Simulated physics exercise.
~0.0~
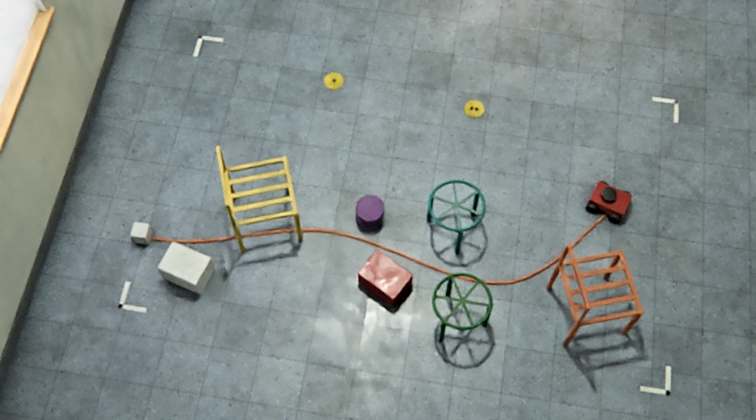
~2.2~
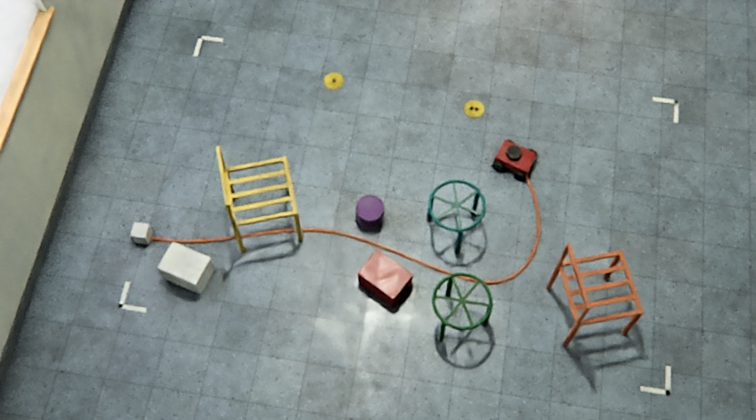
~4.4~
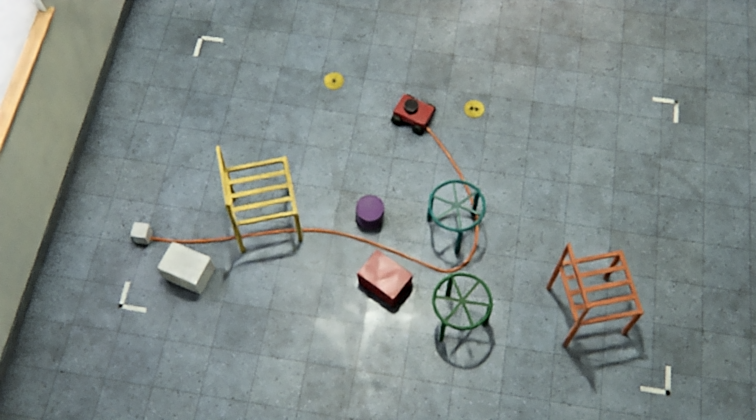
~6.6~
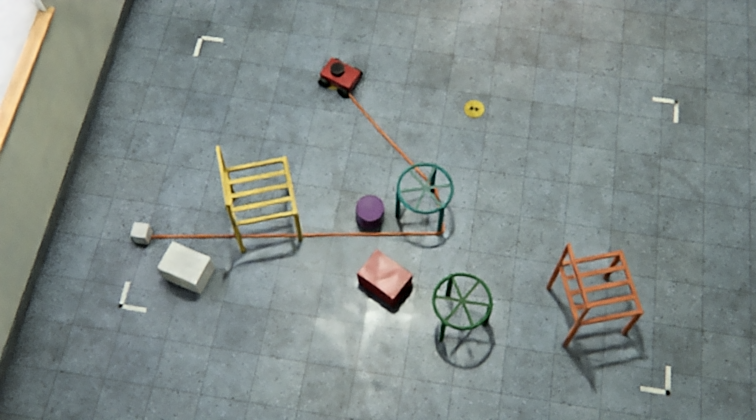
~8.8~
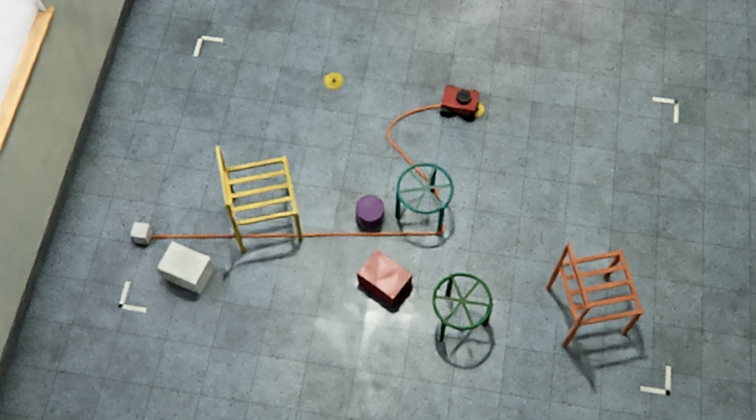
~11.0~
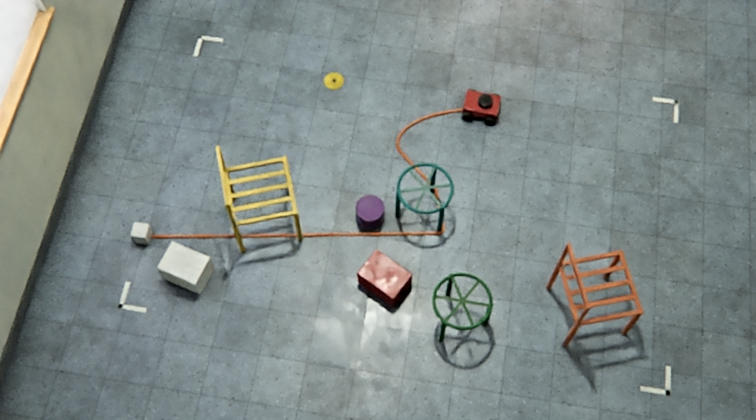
A small red cart trailing an orange cord sets off from the right side of a grey tiled floor, moving left and up past the teal stool. The cord runs back among chairs, stools, a bucket and boxes to a small pale block at the far left. As the cart reaches the farther yellow mark, the cord draws tight around a leg of the teal stool, which has shifted left and slightly up. The cart then heads back right to the other yellow mark, its cord curving loosely behind. It ends just over that mark, with the stool still displaced and everything else in place.
